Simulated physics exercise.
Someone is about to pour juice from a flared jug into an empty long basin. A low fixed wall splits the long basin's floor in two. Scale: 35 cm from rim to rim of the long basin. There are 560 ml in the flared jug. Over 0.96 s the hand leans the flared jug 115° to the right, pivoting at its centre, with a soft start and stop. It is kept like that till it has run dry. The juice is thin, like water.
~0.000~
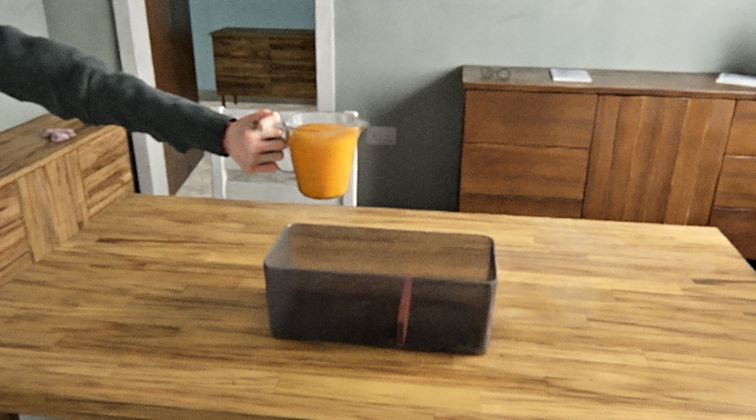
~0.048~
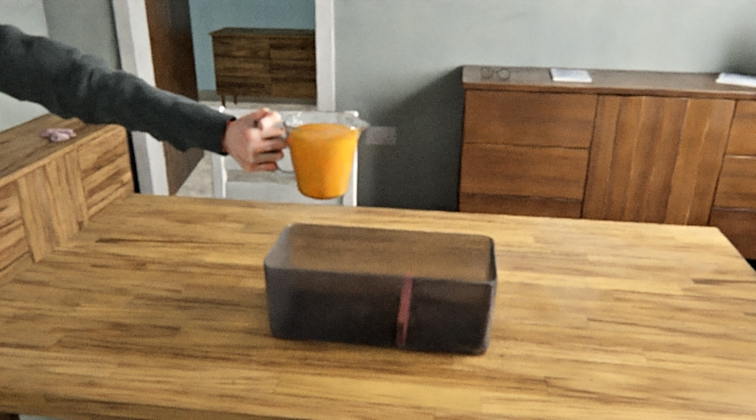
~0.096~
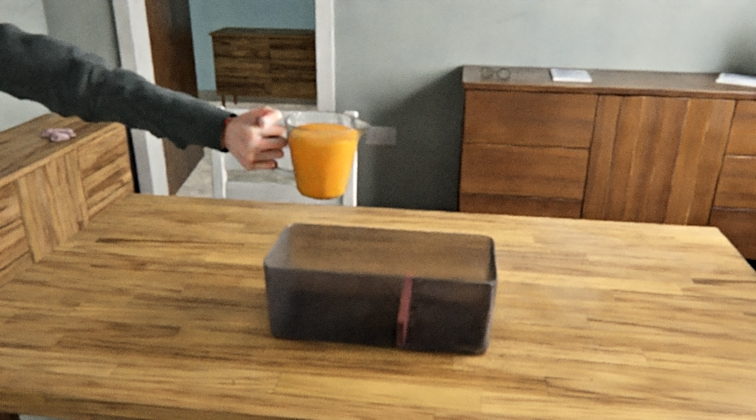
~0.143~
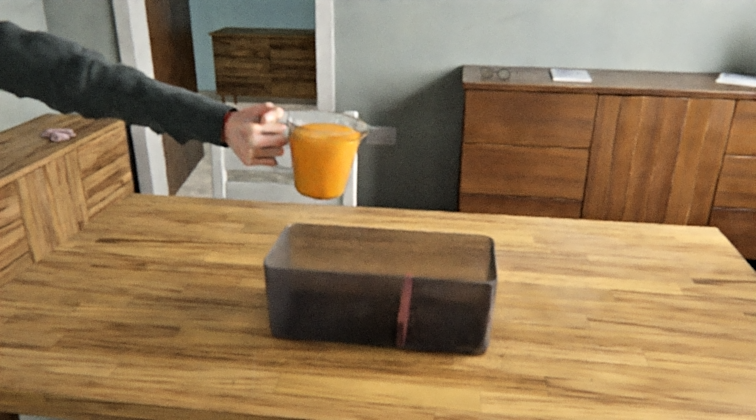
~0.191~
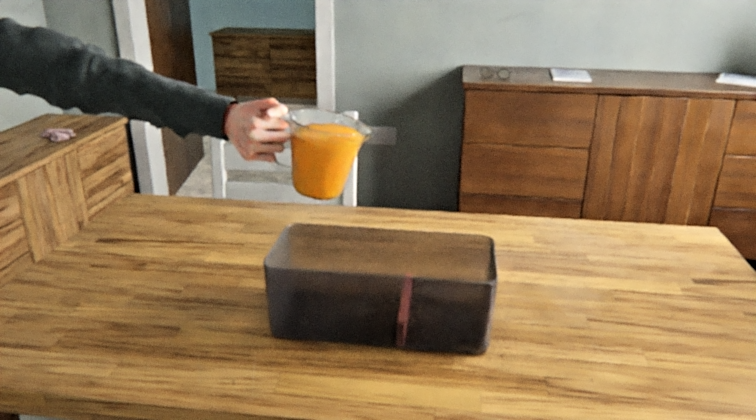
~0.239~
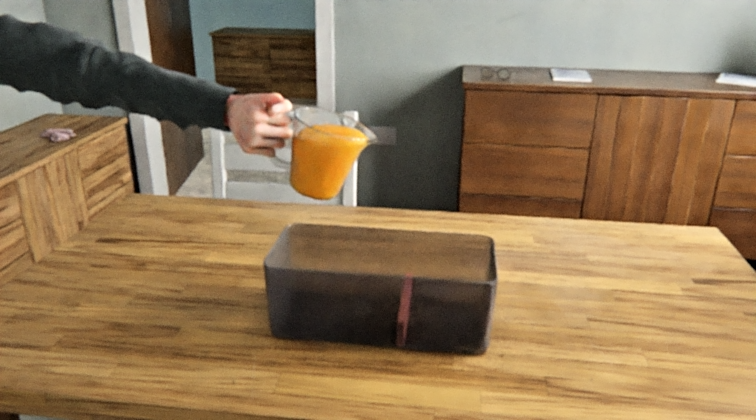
An arm in a dark grey sleeve reaches in from the left over a wooden table, seen from slightly above in a room with grey walls and brown cabinets. The hand holds a clear jug of orange juice above a long, empty, smoky-grey basin with a reddish vertical stripe. The hand gradually leans the jug modestly to the right, while the basin and view stay still.
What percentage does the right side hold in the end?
The far part has some 51 per cent.
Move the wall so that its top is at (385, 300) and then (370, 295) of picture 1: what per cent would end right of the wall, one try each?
First 85, then 90 per cent.
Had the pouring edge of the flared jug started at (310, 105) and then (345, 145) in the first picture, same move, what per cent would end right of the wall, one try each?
In turn about 5 and 5 per cent.
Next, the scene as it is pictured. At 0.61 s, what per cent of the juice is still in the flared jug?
Some 60 per cent.
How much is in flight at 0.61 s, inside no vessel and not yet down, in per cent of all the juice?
Near 26 in a hundred.
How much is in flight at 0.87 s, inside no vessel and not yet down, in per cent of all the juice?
About 10 per cent.
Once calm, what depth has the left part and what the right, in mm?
Some 8 mm on the left and 14 mm on the right.
Then, 0.61 s in, the tilt is 80° and 59 per cent is still to pour, 0 is left of the wall and 14 right of it.
Then, 0.87 s in, the tilt is 113° and 5 per cent is still to pour, 34 is left of the wall and 50 right of it.
Then, 1.15 s in, the tilt is 115° and 0 per cent is still to pour, 48 is left of the wall and 51 right of it.
Then, 1.46 s in, the tilt is 115° and 0 per cent is still to pour, 48 is left of the wall and 51 right of it.
Finally, 48 per cent lies left of the wall, 51 right of it and 1 outside.
